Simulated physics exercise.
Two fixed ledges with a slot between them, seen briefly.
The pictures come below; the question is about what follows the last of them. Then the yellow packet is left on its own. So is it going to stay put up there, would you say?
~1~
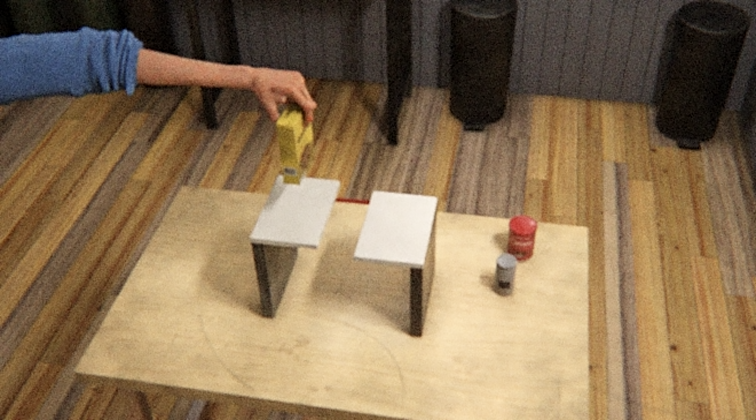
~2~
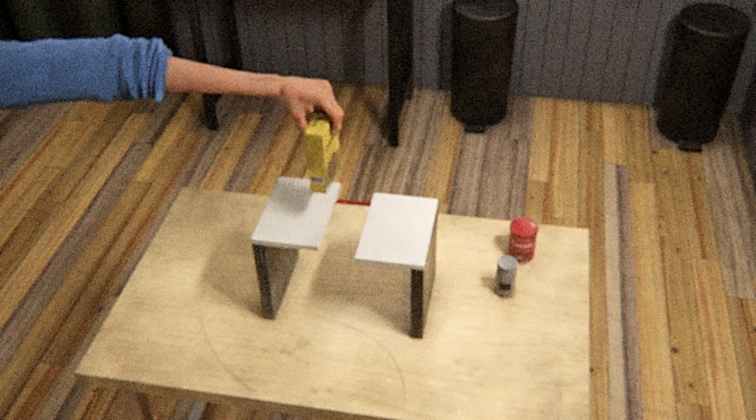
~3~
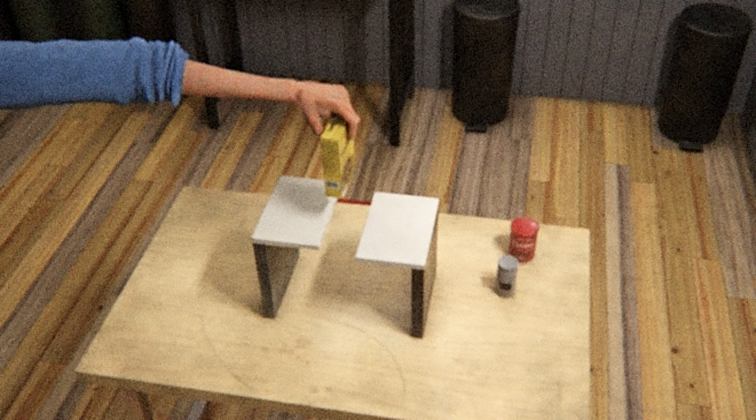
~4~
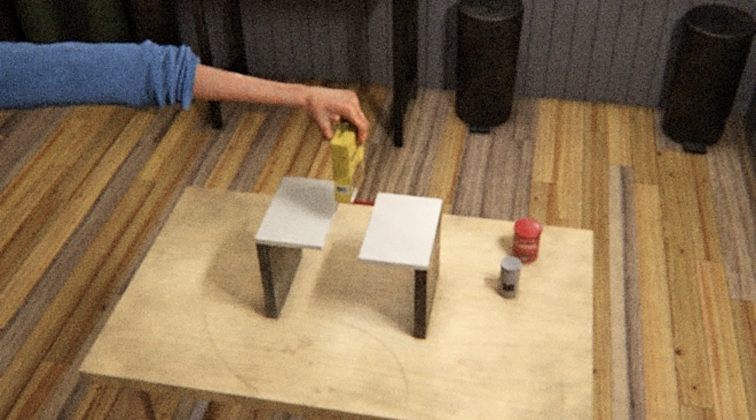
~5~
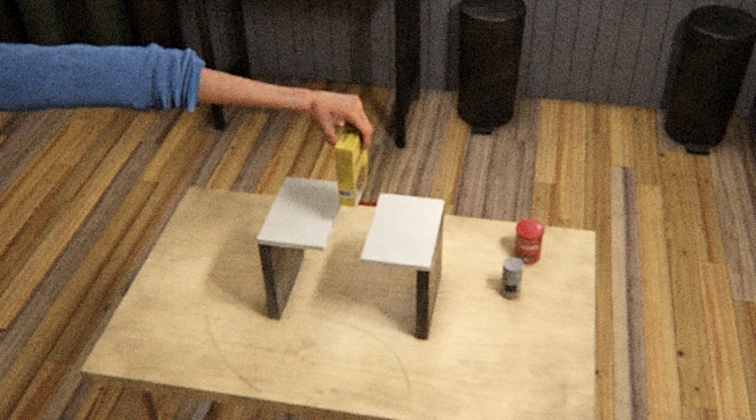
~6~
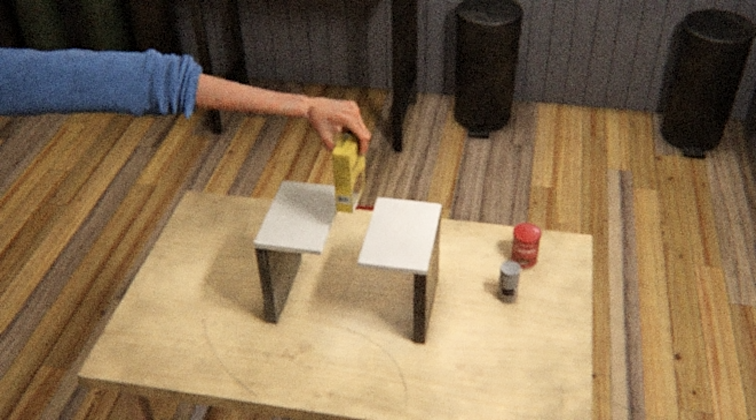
No - oh, it lands on the table below.
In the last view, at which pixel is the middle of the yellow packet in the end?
It ends up near (355, 277).
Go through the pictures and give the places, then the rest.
The first frame shows on its way; yellow packet (296, 143); red tin (522, 239).
The second frame shows on its way; yellow packet (323, 151); red tin (522, 241).
The third frame shows on its way; yellow packet (338, 156); red tin (523, 241).
The fourth frame shows on its way; yellow packet (348, 161); red tin (526, 242).
The fifth frame shows poised above the slot; yellow packet (352, 165); red tin (529, 243).
The sixth frame shows poised above the slot; yellow packet (349, 171); red tin (526, 246).
Then, 0.30 s after the last picture, yellow packet slid well along near (353, 236).
Then, 0.50 s after the last picture, yellow packet slid well along near (355, 269).
At rest, moved from the start, yellow packet; the other 2 in place. Seen from the same camera at the end, yellow packet near (355, 277). The packet reaches the table.
